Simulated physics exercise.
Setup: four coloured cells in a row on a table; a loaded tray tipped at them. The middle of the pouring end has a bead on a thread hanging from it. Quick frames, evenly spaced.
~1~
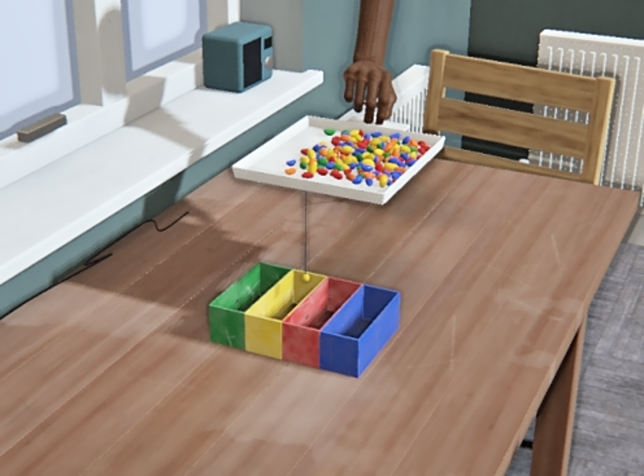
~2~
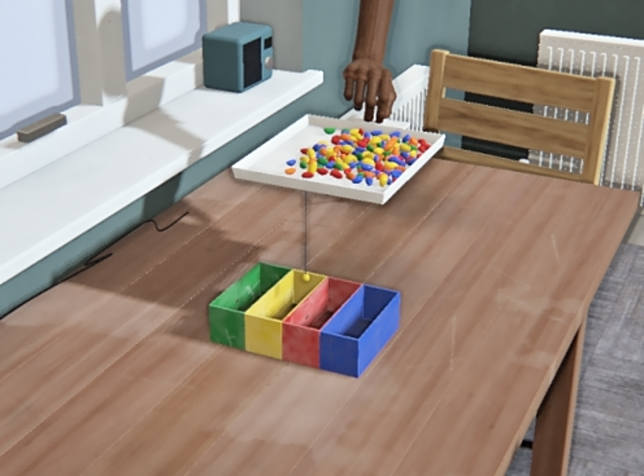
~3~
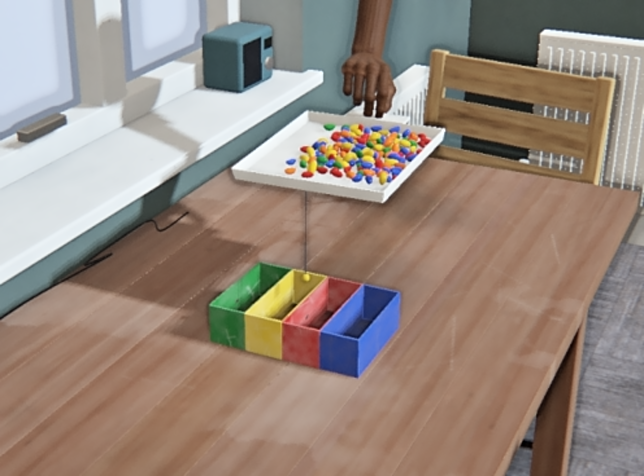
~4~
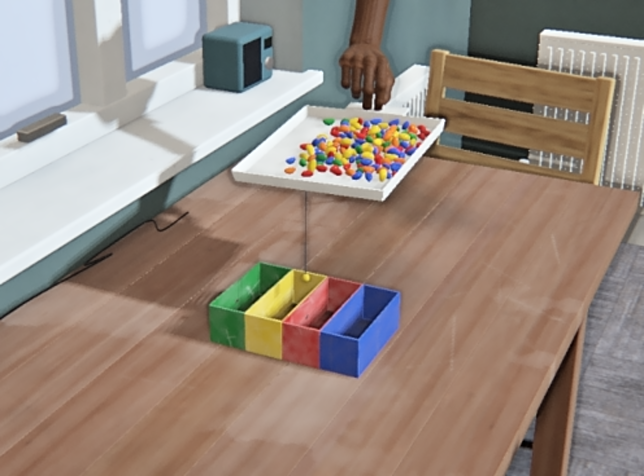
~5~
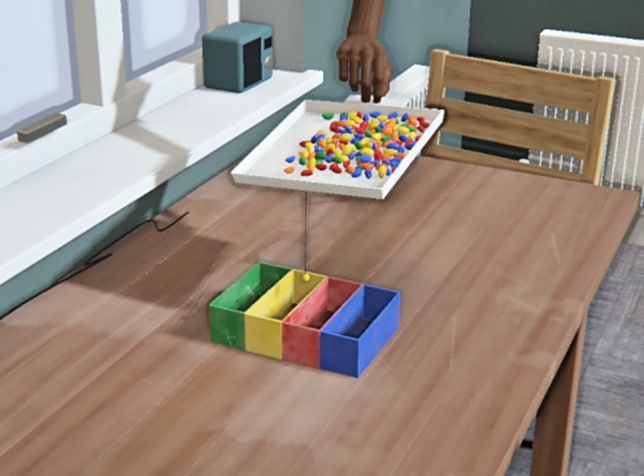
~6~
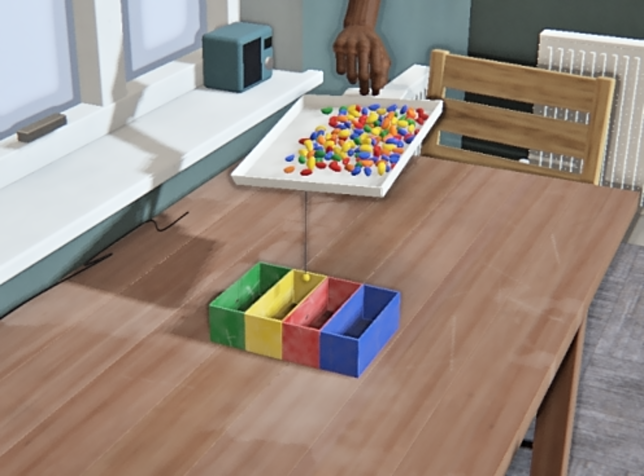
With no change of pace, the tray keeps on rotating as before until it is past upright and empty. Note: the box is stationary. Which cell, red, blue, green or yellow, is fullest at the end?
The green cell is fullest at the end.
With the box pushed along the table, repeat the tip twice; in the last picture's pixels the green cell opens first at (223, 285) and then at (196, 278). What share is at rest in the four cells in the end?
Trial 1 near 90 %, trial 2 near 100 %.
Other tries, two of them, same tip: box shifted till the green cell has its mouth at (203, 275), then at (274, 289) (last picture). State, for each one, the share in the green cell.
Around 10 and around 30 per cent, in that order.
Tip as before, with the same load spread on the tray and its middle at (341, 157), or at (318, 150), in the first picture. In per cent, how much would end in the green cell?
In order, 30 % then 40 %.
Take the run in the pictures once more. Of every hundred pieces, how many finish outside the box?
About 30 per cent.
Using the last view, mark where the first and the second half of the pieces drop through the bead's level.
First close to (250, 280), next close to (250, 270).
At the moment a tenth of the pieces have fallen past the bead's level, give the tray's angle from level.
About 110 degrees.
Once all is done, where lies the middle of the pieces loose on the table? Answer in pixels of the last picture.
Estimate: Around (209, 317).
Soon, tray tipped steeply; nearly all on the tray; a stray few in the yellow cell; a stray few in the green cell; a stray few falling or outside the box.
A while on, tray tipped right over; nearly all on the tray; a stray few in the green cell; a stray few in the yellow cell; a stray few falling or outside the box.
Towards the end, tray tipped past a quarter turn; about half in the green cell; about a quarter in the yellow cell; a stray few in the red cell; about a third falling or outside the box.
Finally, tray tipped past a quarter turn; about half in the green cell; about a quarter in the yellow cell; a stray few in the red cell; none in the blue cell; about a third outside the box.
